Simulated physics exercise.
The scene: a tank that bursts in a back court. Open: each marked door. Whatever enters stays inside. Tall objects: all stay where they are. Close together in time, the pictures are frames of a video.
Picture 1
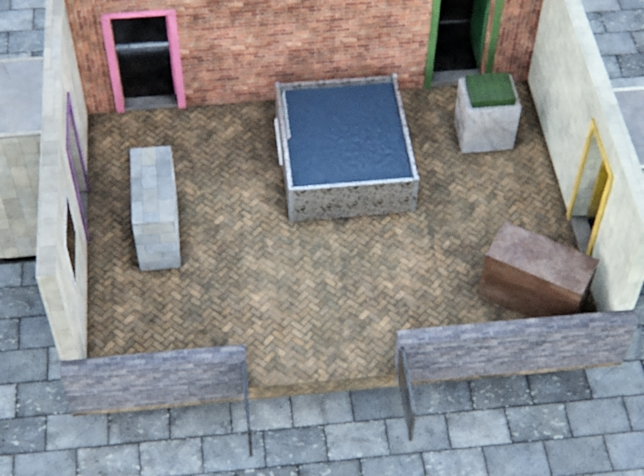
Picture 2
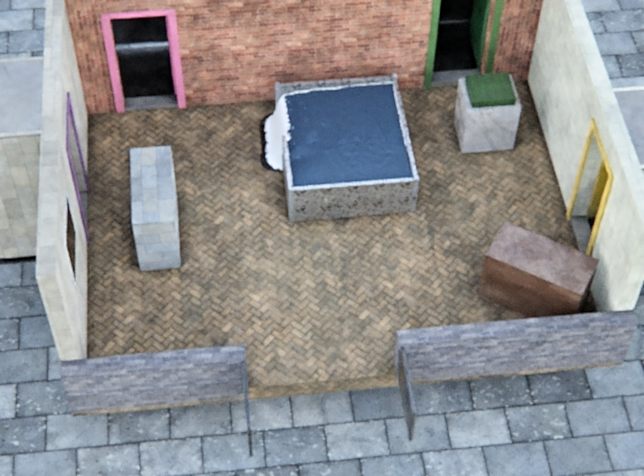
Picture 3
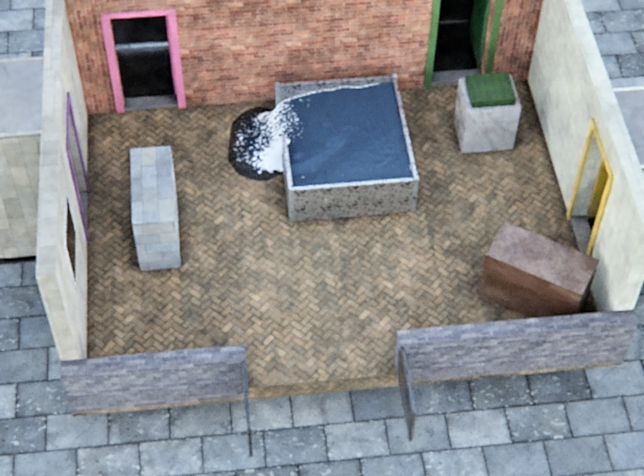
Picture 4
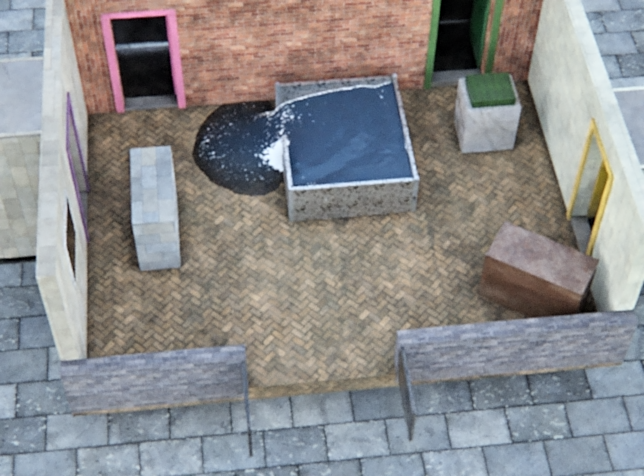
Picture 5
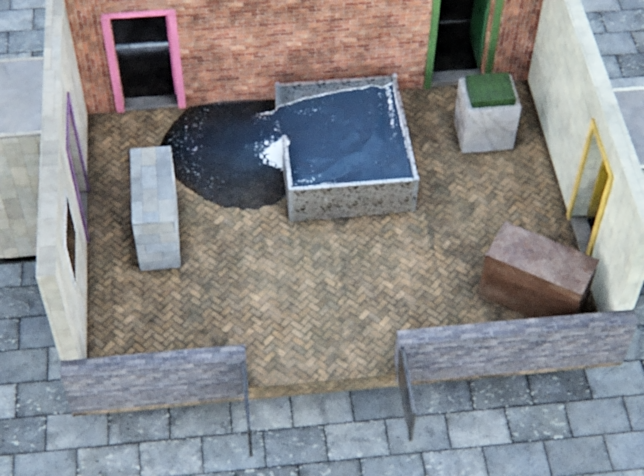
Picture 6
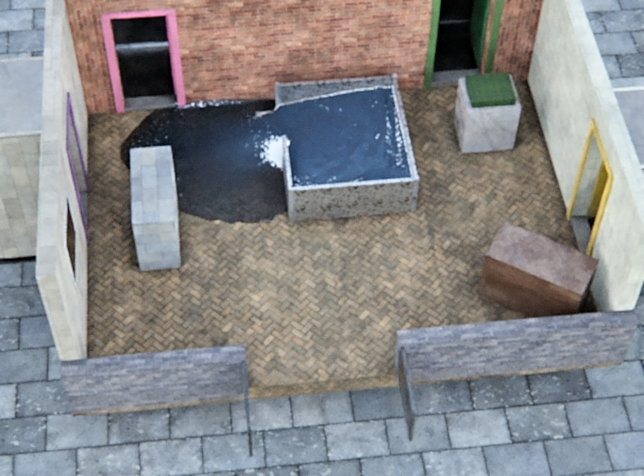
In a brick-paved back court, water bursts from the left side of an open tank and spreads left around a grey block.
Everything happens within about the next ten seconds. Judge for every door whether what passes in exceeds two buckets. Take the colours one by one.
The pink door exceeds two; the purple door exceeds two; the green door does not exceed two; the yellow door does not exceed two.
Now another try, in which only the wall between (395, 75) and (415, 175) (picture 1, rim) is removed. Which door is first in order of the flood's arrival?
My answer is the one in green.
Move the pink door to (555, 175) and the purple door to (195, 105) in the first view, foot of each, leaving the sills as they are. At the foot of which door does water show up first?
It would be the purple one, I think.
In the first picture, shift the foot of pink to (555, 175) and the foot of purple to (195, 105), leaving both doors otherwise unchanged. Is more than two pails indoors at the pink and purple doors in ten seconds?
Short version: The pink door stays within the limit and the purple door tops the limit.
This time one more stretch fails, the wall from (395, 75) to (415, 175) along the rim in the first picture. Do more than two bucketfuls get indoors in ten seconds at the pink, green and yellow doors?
Against the threshold, the pink door misses it, the green door beats it and the yellow door beats it.
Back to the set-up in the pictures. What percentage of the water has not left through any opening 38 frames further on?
Around 82 in a hundred.
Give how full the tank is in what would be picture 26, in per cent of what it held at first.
Somewhere near 42 %, give or take.
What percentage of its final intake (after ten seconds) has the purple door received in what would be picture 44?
I'd say some 80 per cent.
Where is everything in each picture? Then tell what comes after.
The first frame shows the open tank at (345, 134) is whole and still.
In the second frame, water pours out at (283, 131) and has run to (273, 168).
In the third frame, water pours out at (283, 133) and has run to (235, 160).
In the fourth frame, water pours out at (283, 134) and has run to (201, 162).
In the fifth frame, the front is at a hidden place, out from the gap at (283, 133).
In the sixth frame, water pours out at (283, 133) and has run to a hidden place.
A moment on, water covers 20 % of the floor; the pink door under two buckets in, the purple door under two buckets in, the green door not reached, the yellow door not reached.
Next, water covers 25 % of the floor; the pink door over two buckets in, the purple door over two buckets in, the green door not reached, the yellow door not reached.
Then, water covers 40 % of the floor; the pink door far over two buckets in, the purple door far over two buckets in, the green door not reached, the yellow door not reached.
Later, water covers 55 % of the floor; the pink door far over two buckets in, the purple door far over two buckets in, the green door wet at the sill, nothing in, the yellow door not reached.
In the end, water covers 80 % of the floor; the pink door far over two buckets in, the purple door far over two buckets in, the green door wet at the sill, nothing in, the yellow door wet at the sill, nothing in.
